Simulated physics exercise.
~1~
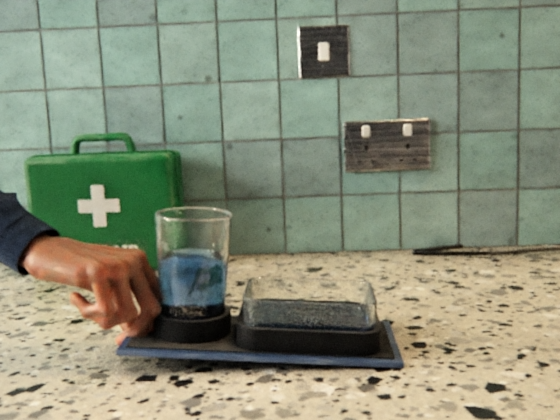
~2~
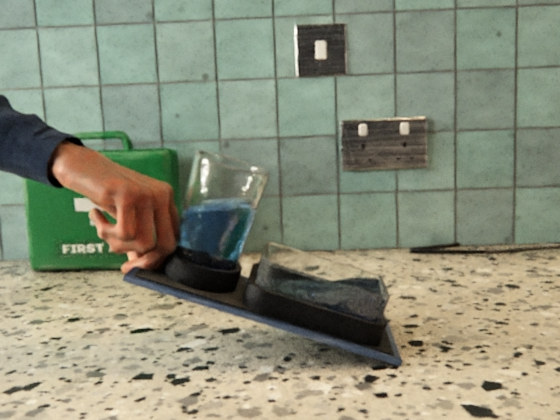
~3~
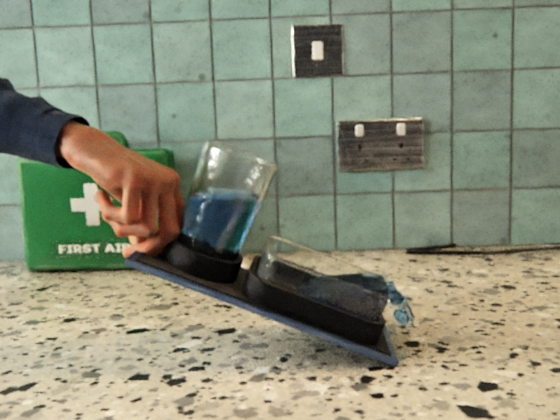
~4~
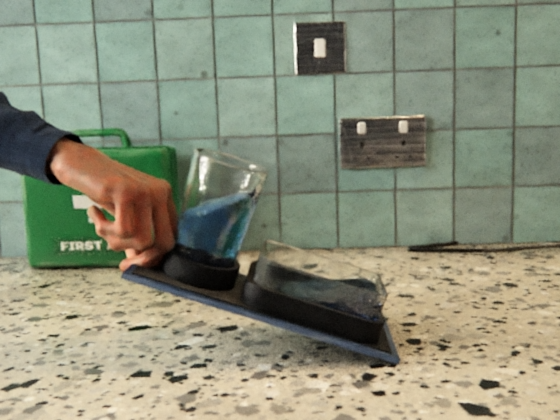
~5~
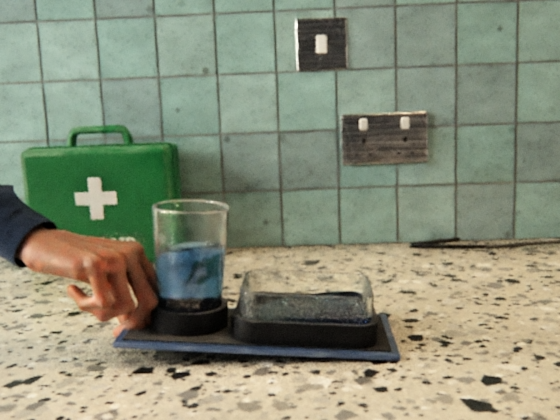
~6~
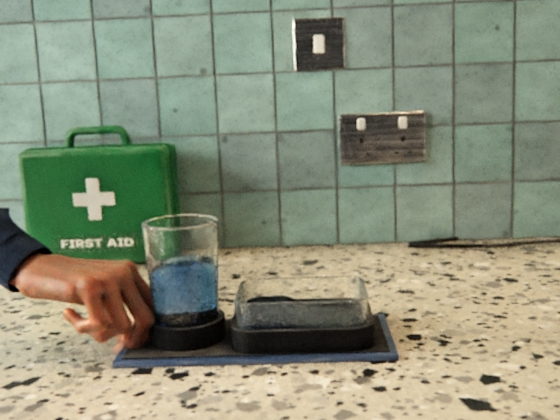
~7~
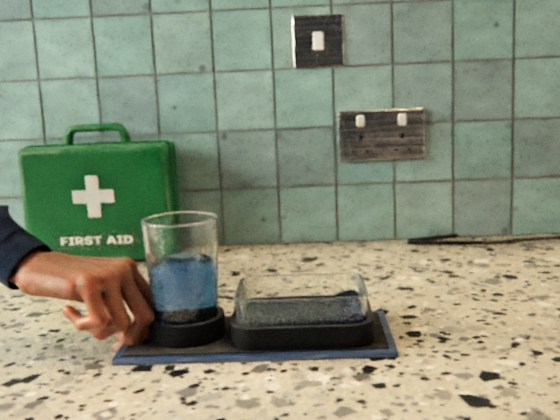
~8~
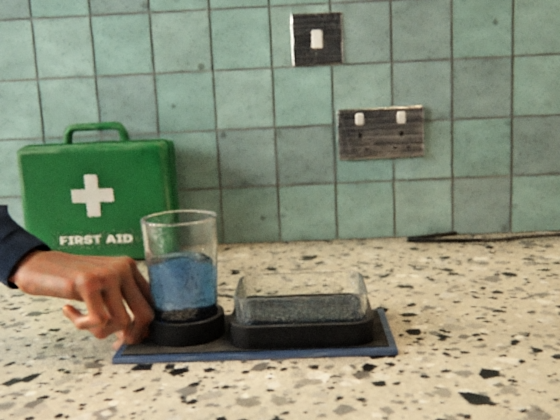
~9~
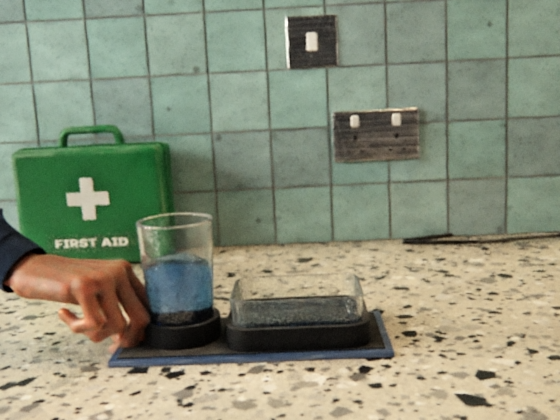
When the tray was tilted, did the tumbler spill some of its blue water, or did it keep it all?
The tumbler kept all of its blue water, which leaned toward the rim but never went over it.
